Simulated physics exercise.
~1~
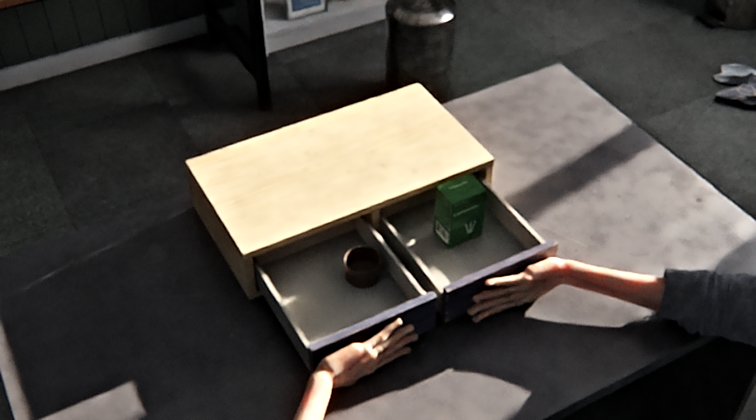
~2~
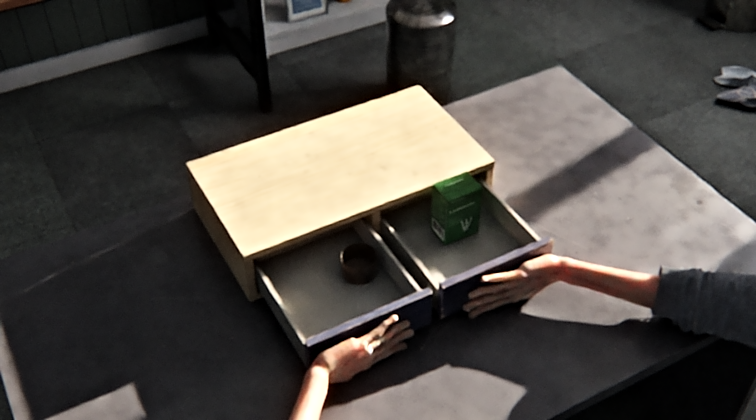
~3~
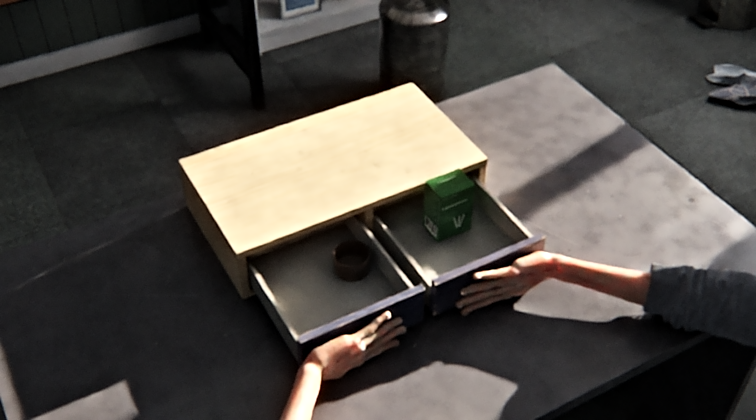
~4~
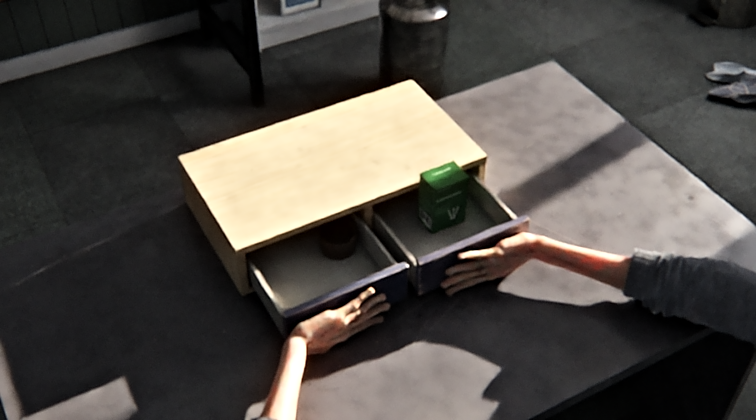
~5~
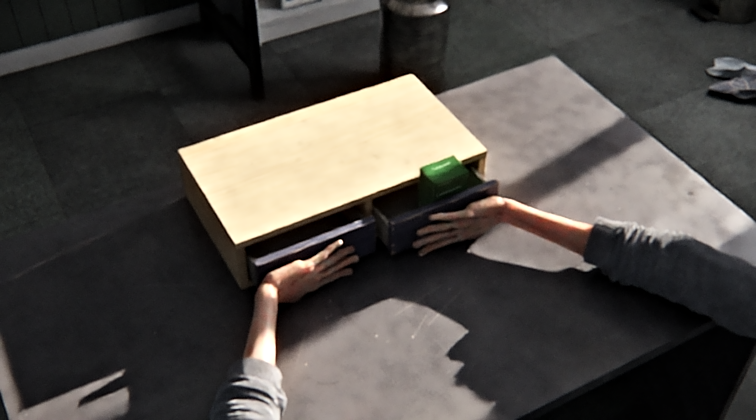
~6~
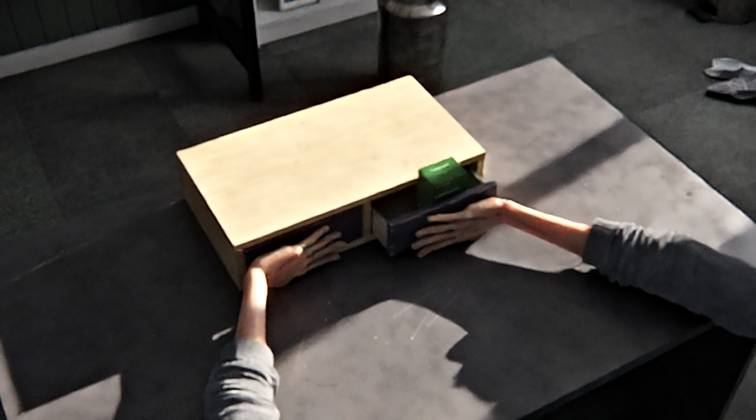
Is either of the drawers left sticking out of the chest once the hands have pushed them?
Yes, the right drawer, which holds the green carton, stays ajar. The left drawer shuts flush.
At the start, a small wooden chest sits on a dark table with its two drawers pulled out, the left one holding a brown beaker and the right one an upright green carton. A hand rests against the front of each drawer. The hands begin pushing both drawers inwards, and the beaker slips out of view beneath the chest top. The right drawer stops partway, with the green carton at the edge of the top. The left drawer keeps going until it is shut, while the right one stays ajar under the other hand.
